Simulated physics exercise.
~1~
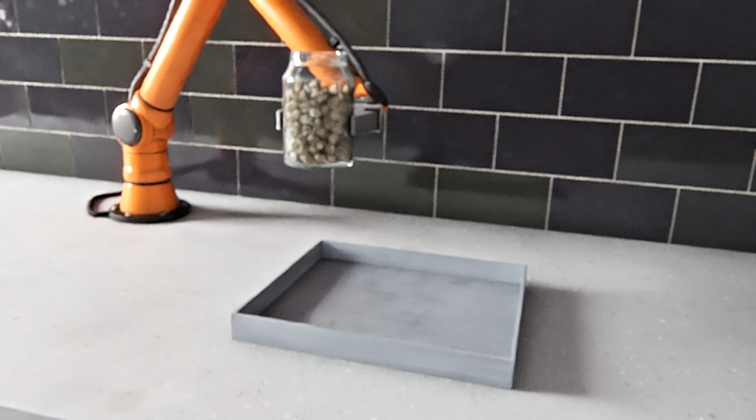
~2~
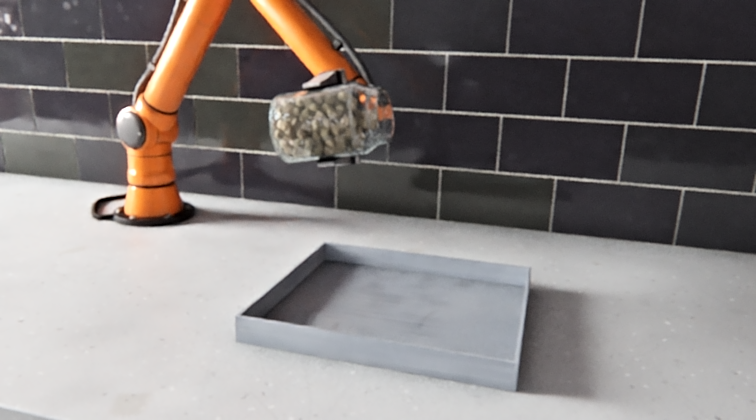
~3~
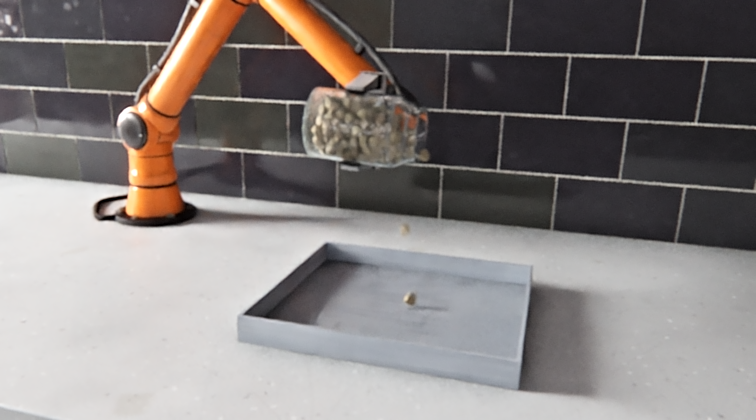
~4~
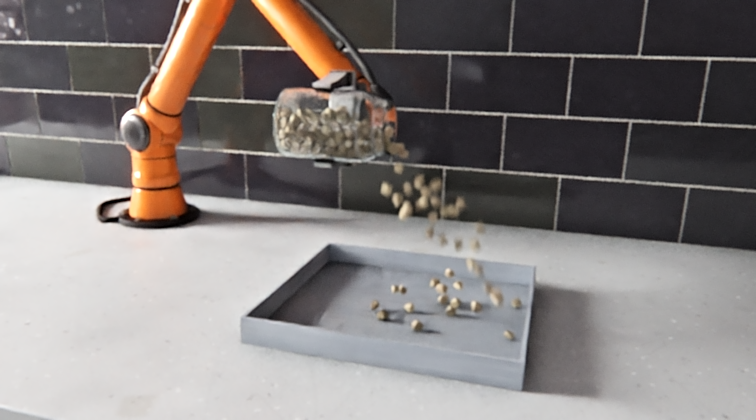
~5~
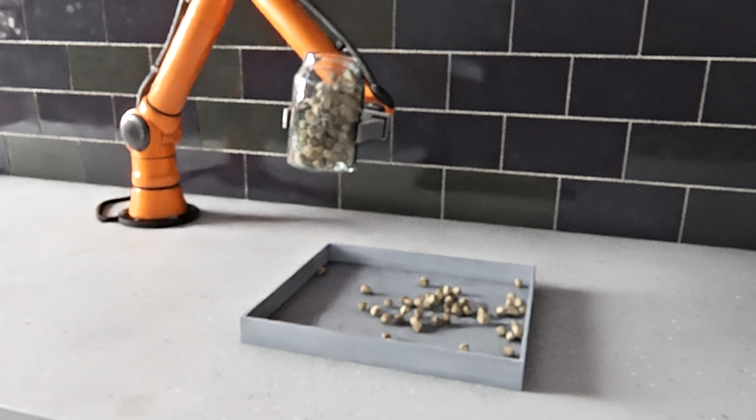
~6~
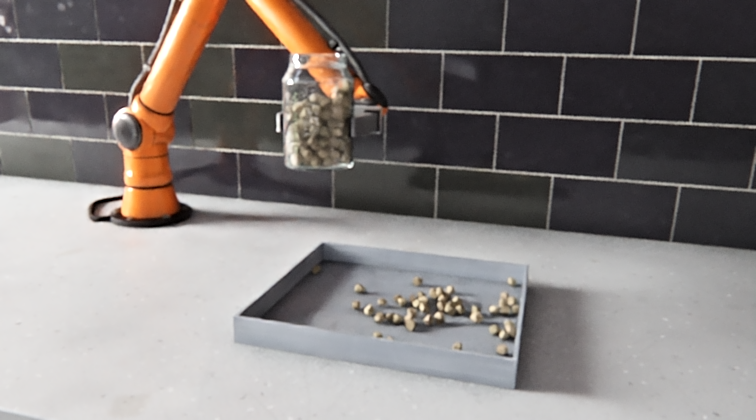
On a pale grey countertop, an orange robot arm tips a jar of pebbles, spilling some into a tray, then rights it.
